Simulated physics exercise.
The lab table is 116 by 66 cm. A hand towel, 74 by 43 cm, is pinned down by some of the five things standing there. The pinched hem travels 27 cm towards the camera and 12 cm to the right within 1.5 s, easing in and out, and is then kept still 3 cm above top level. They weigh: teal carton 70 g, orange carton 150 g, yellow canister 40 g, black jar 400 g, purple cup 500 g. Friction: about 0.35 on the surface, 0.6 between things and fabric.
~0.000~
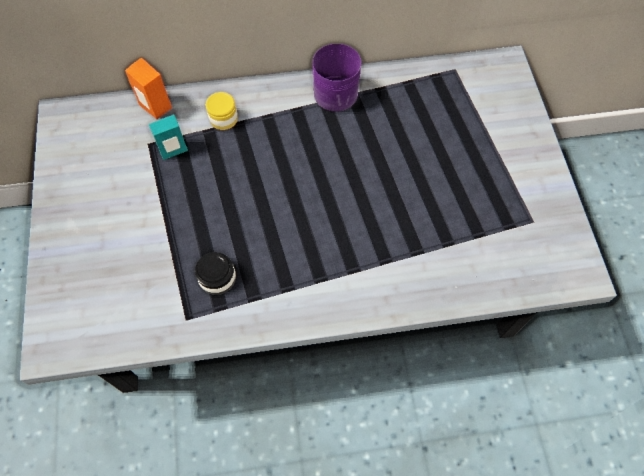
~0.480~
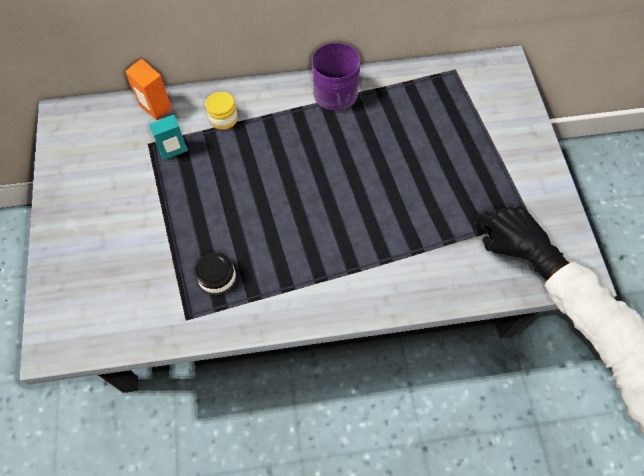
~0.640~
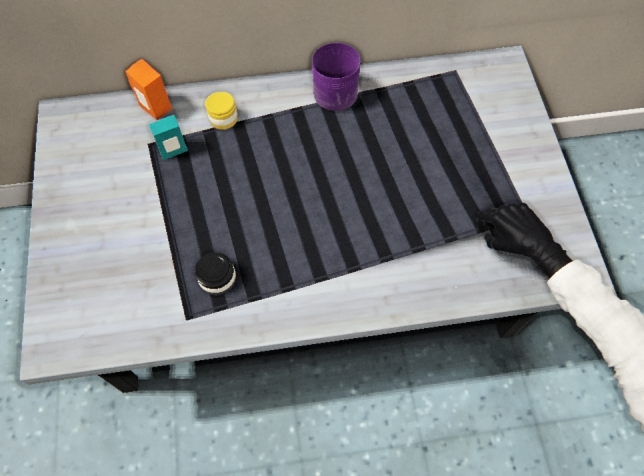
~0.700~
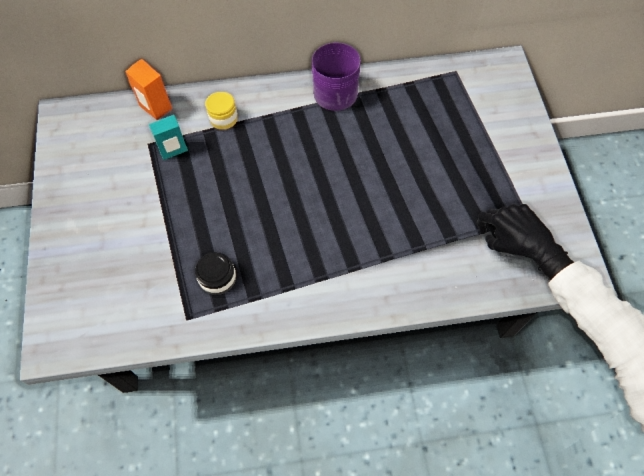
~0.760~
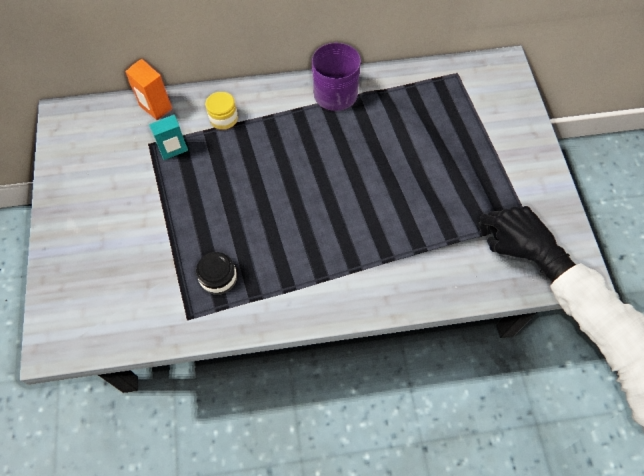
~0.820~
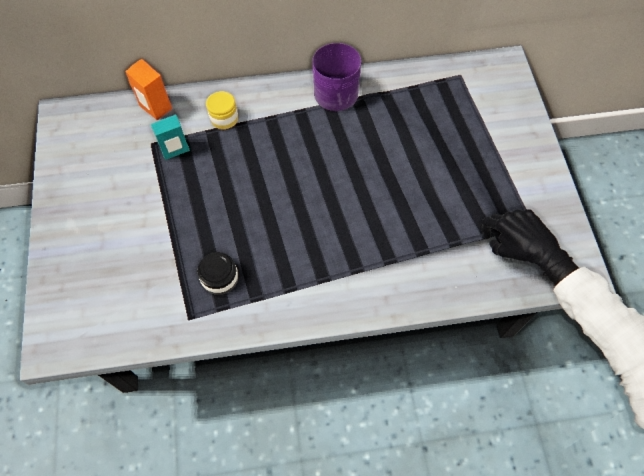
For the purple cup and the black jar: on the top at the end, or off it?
Result: Purple cup remains up there, black jar remains up there.
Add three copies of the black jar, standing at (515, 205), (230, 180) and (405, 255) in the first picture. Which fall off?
In turn: Remains, stays on, goes over.
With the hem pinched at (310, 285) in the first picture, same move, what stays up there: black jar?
Then: Black jar goes over.
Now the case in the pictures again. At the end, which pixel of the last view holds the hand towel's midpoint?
Near (448, 245).
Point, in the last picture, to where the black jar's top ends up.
Around (301, 289).
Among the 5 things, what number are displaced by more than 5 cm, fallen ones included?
That makes 2.
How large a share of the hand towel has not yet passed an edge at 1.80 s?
About 85 per cent.
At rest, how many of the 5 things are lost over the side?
0 of them.
After 1.1 s, 100 % of the hand towel is still over the top; black jar 4 cm off its start, purple cup 1 cm off its start, teal carton 7 cm off its start.
After 1.5 s, 100 % of the hand towel is still over the top; black jar 10 cm off its start, purple cup 1 cm off its start, teal carton 16 cm off its start.
After 1.8 s, 85 % of the hand towel is still over the top; black jar 15 cm off its start at (289, 285), purple cup 1 cm off its start at (343, 62), teal carton 25 cm off its start at (282, 129).
After 2.1 s, 80 % of the hand towel is still over the top; black jar 17 cm off its start, purple cup 1 cm off its start, teal carton 28 cm off its start.
After 3.7 s, 80 % of the hand towel is still over the top; black jar 17 cm off its start at (301, 289), purple cup 1 cm off its start at (343, 62), teal carton 28 cm off its start at (297, 133), yellow canister 1 cm off its start at (225, 103).
